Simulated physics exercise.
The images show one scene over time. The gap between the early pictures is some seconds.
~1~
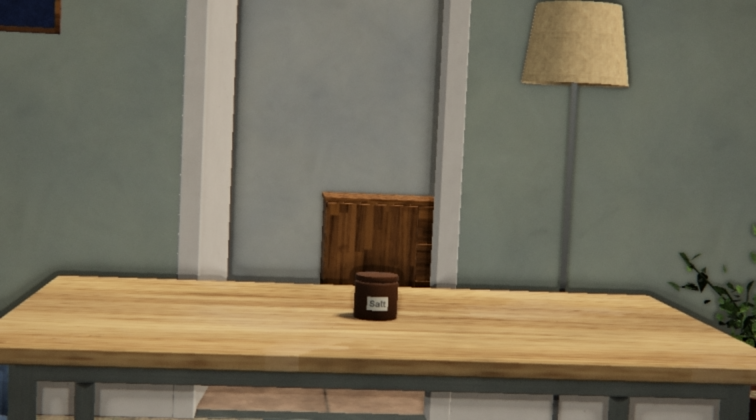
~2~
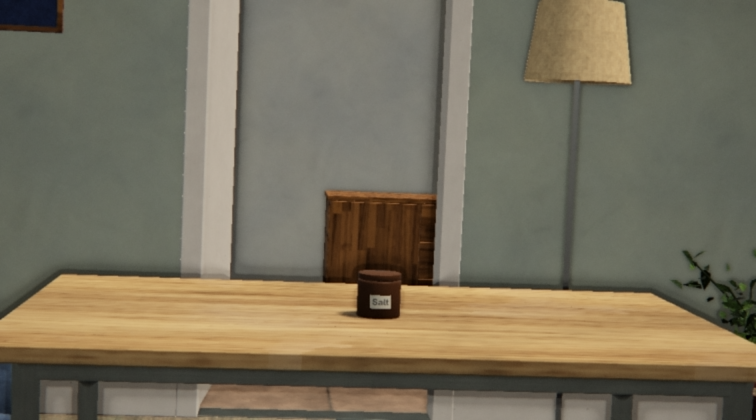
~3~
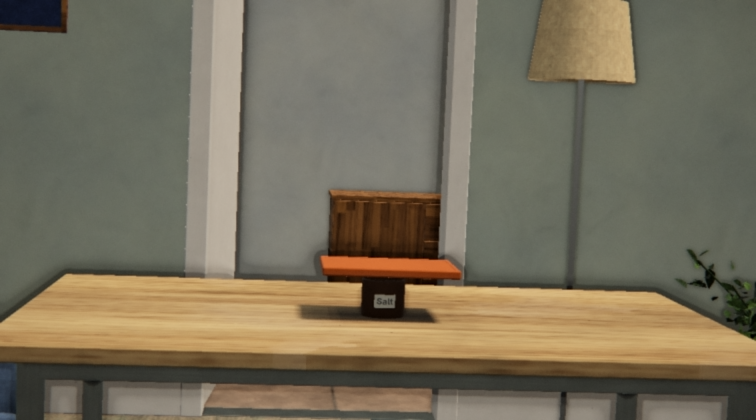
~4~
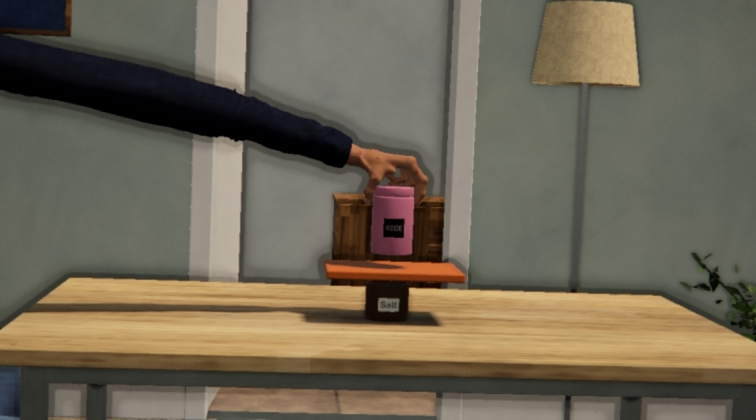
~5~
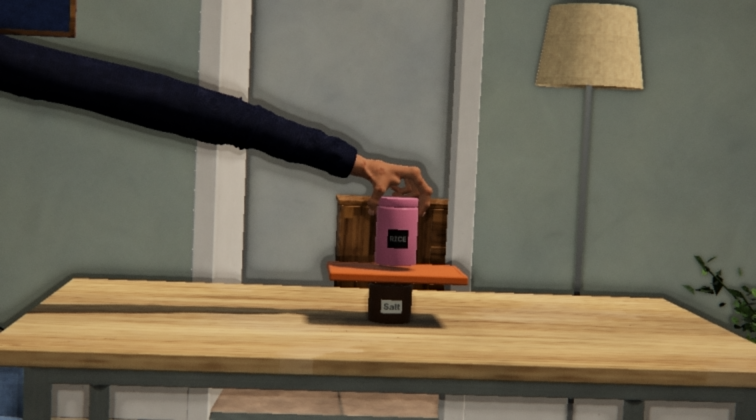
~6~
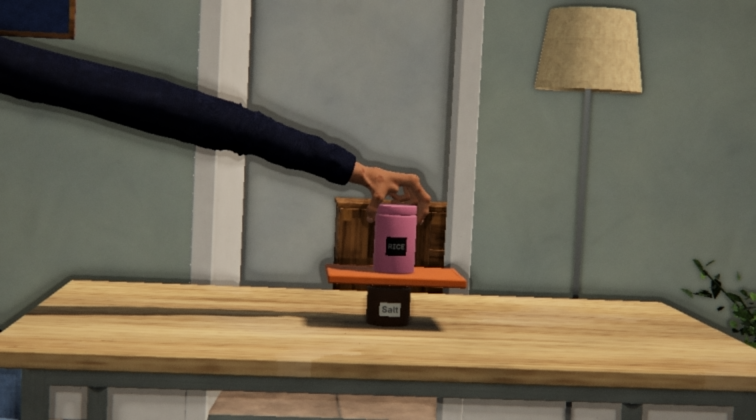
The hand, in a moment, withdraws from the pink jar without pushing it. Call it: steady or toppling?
Steady.
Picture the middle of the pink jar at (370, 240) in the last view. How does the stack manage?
Outcome: Stable.
Then, 0.20 s past the last view, nothing moves.
Then, 0.40 s past the last view, pink jar resting near (395, 239).
Finally, all 3 still in place. Final places as the last picture's camera would see them, pink jar near (395, 239). The stack keeps its balance.
